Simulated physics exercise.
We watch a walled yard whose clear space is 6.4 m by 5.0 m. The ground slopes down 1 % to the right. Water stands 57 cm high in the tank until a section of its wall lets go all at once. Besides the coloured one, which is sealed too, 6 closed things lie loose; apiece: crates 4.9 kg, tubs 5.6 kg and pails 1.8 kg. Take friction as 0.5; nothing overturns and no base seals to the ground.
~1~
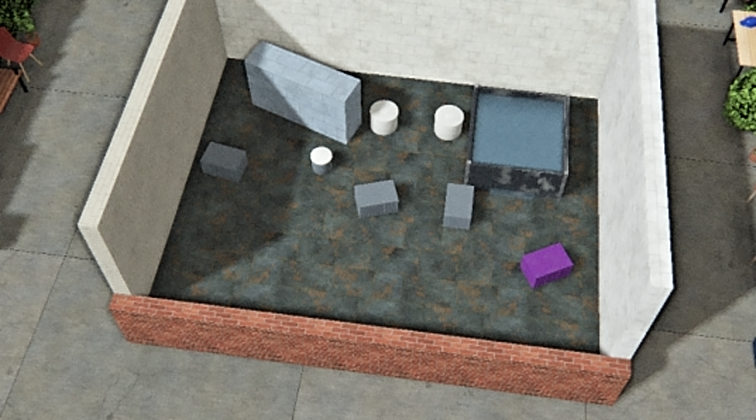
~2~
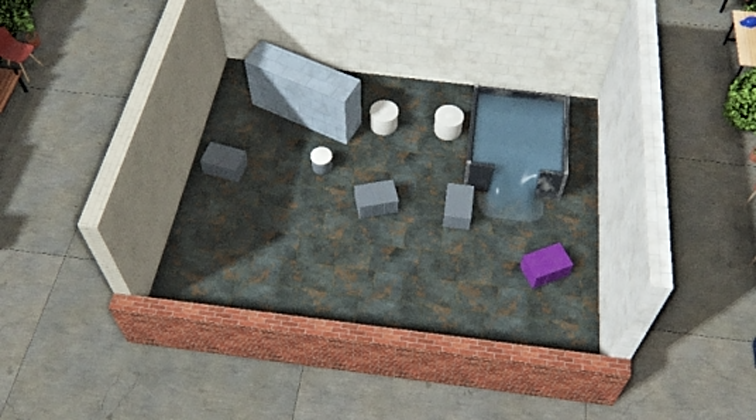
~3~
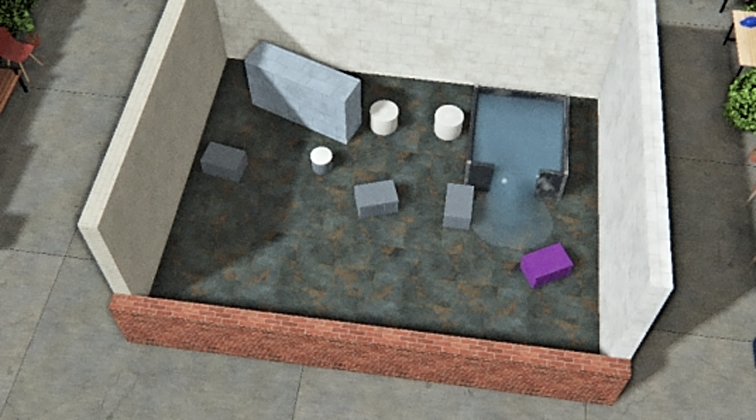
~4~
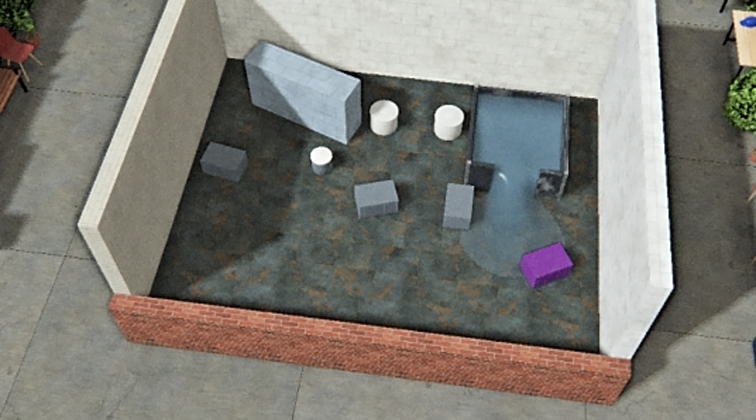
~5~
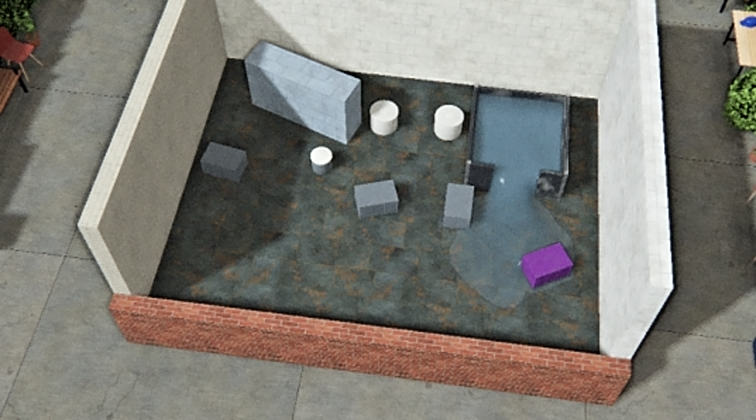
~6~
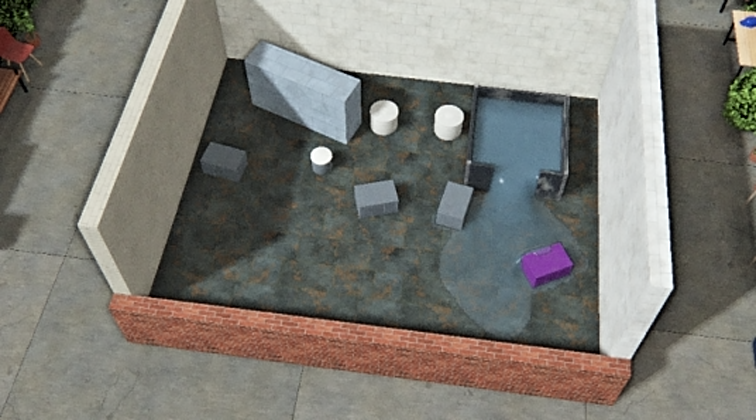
In this clip, water pours through a gap in the front of a tank in a walled yard and spreads across the dark floor, passing around the purple crate, while a gray block near the opening shifts slightly.
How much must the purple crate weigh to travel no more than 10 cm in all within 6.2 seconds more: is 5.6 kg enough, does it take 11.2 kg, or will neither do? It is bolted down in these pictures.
I expect that neither load is enough.
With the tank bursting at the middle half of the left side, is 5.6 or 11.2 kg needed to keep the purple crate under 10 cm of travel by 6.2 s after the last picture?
Then the lower weight is enough.
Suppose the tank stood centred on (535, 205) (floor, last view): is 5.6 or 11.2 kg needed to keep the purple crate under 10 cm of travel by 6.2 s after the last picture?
Then neither load is enough.
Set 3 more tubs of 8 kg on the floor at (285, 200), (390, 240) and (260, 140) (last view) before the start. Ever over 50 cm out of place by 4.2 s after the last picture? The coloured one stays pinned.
In that order: Short of it, under, under.
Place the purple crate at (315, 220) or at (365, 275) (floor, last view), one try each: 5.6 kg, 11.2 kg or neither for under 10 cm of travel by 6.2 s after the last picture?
In that order: It takes the larger; neither holds.
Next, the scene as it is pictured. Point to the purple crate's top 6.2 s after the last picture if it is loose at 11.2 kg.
Near (559, 308).
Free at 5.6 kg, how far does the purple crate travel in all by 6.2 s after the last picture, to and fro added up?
Some 300 cm in all.
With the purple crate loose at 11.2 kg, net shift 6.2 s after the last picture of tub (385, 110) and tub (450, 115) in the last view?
In turn: 0 cm, 0 cm.
Then, 0.6 s after the last picture the purple crate would be 139 cm from its start with 5.6 kg and 128 cm from its start with 11.2 kg; 6 cm of water round it then.
Then, 2.3 s after the last picture the purple crate would be 78 cm from its start with 5.6 kg and 77 cm from its start with 11.2 kg; 15 cm of water round it then.
Then, 4.2 s after the last picture the purple crate would be 72 cm from its start with 5.6 kg and 69 cm from its start with 11.2 kg; 11 cm of water round it then.
Then, 6.2 s after the last picture the purple crate would be 95 cm from its start with 5.6 kg and 79 cm from its start with 11.2 kg; 9 cm of water round it then.
